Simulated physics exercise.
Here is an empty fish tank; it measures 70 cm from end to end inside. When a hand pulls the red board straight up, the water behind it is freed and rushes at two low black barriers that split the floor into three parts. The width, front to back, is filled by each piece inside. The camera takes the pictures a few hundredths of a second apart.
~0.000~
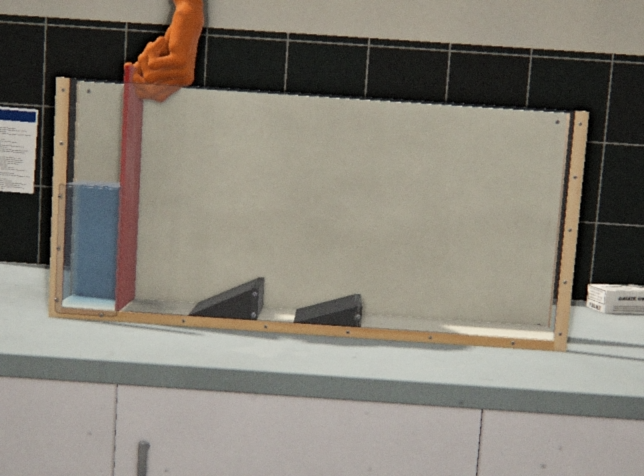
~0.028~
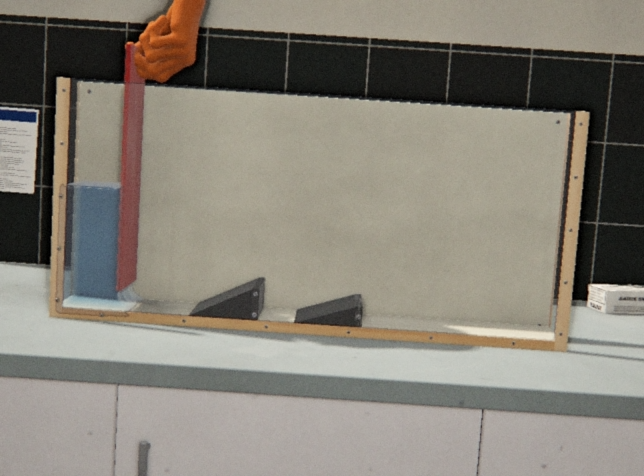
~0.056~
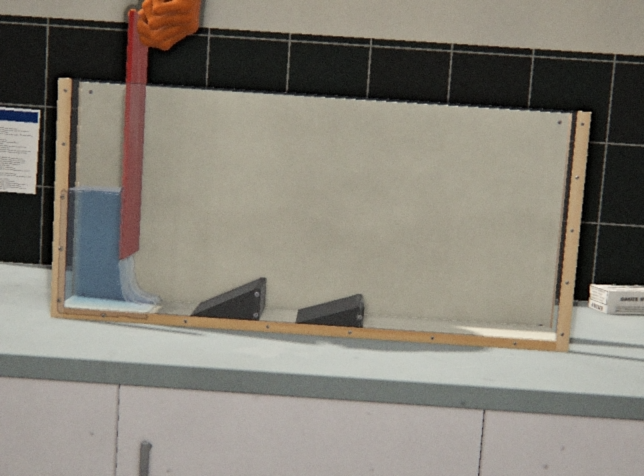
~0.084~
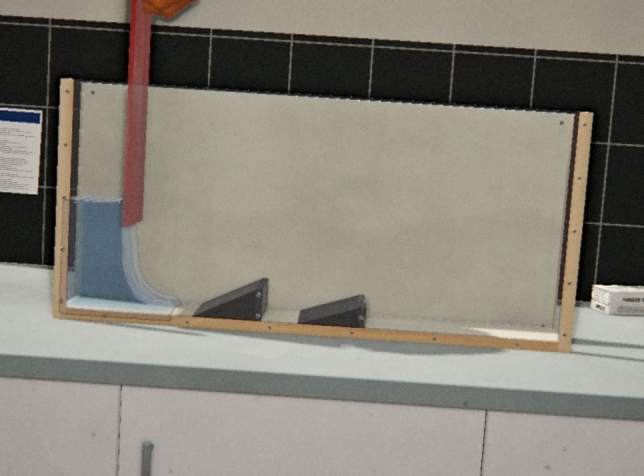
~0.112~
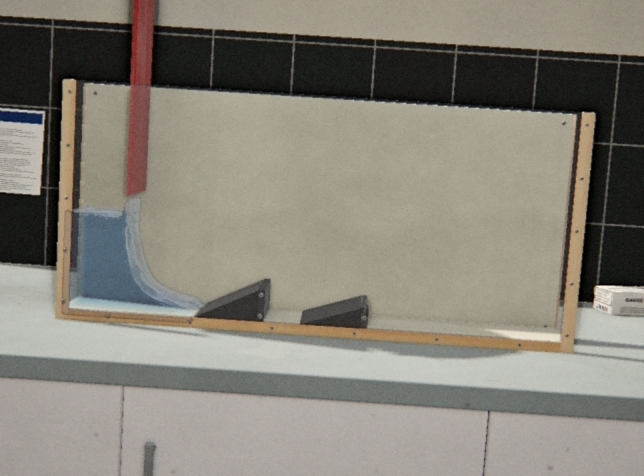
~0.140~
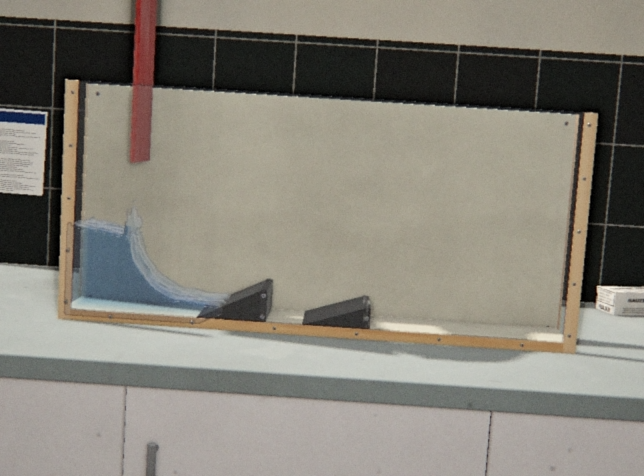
An orange-gloved hand pulled a red board straight up out of a clear tank, and the blue water behind it slumped down and spread right along the floor, reaching the first dark ramped barrier.
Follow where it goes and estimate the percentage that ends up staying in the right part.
I would say about 38 per cent of it.
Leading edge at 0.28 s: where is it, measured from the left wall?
About 38 cm.
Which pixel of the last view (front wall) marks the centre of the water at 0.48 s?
The centre of mass sits near (285, 309) on the front wall.
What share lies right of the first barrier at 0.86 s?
About 54 %.
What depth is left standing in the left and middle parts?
Depths: About 3.0 cm, about 2.5 cm.
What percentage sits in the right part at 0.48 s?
That share comes to around 28 percent, give or take.
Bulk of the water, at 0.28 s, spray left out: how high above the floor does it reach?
Roughly 9.5 centimetres.
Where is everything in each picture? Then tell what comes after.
The first picture shows level at the left end (72, 186); front at (114, 309); board bottom (117, 310); the first barrier (ramped) has its top at (255, 290); the second barrier (ramped) has its top at (359, 308).
The second picture shows level at the left end (72, 187); front at (127, 310); board bottom (118, 290).
The third picture shows level at the left end (74, 192); front at (146, 311); board bottom (121, 258).
The fourth picture shows level at the left end (76, 201); front at (168, 313); board bottom (125, 226).
The fifth picture shows level at the left end (78, 214); front at (192, 315); board bottom (128, 194).
The sixth picture shows level at the left end (80, 228); front at (210, 316); board bottom (132, 161).
By 0.28 s 79 per cent is still short of the first barrier, 0 is over the second.
By 0.48 s 52 per cent is still short of the first barrier, 29 is over the second.
By 0.86 s 47 per cent is still short of the first barrier, 41 is over the second.
At rest it is 46 per cent left, 17 middle, 38 right.
